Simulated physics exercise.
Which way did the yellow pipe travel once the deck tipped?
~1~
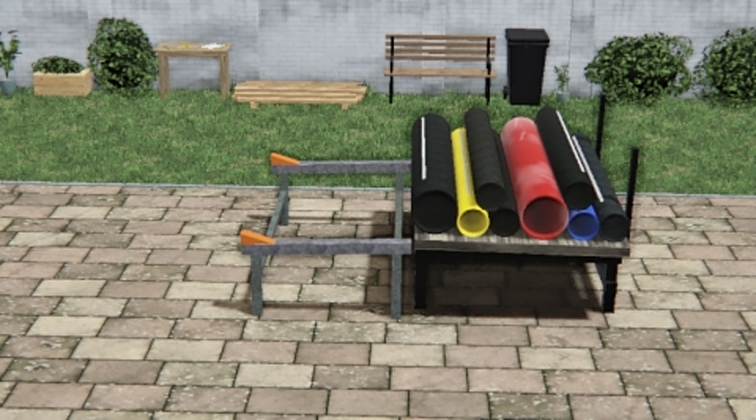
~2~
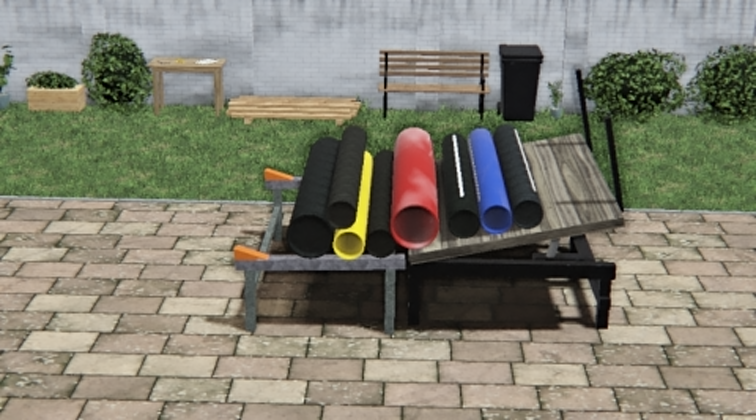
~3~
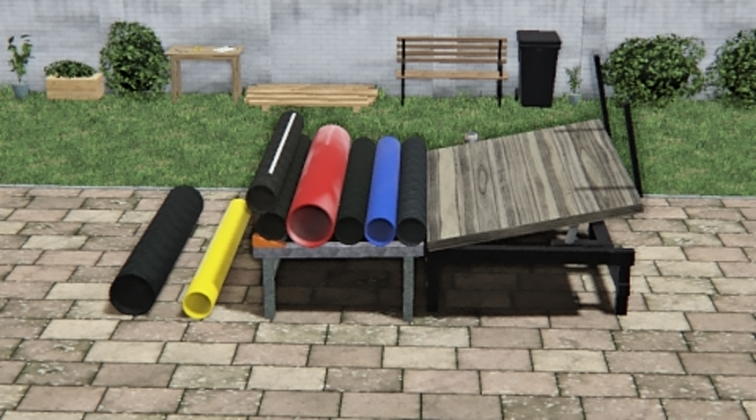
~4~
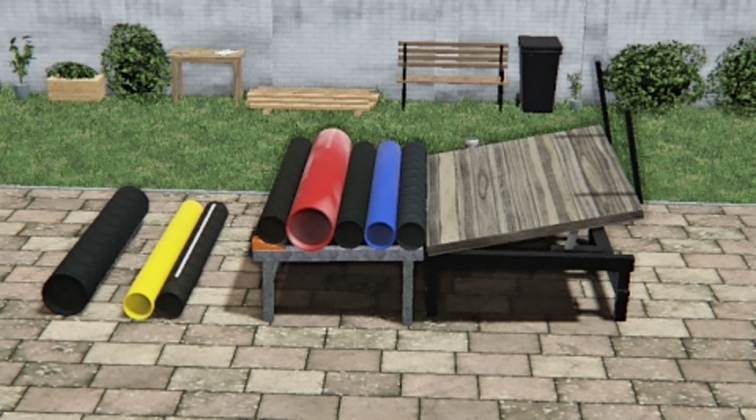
The yellow pipe rolled to the left, across the rack and over its end onto the paving.
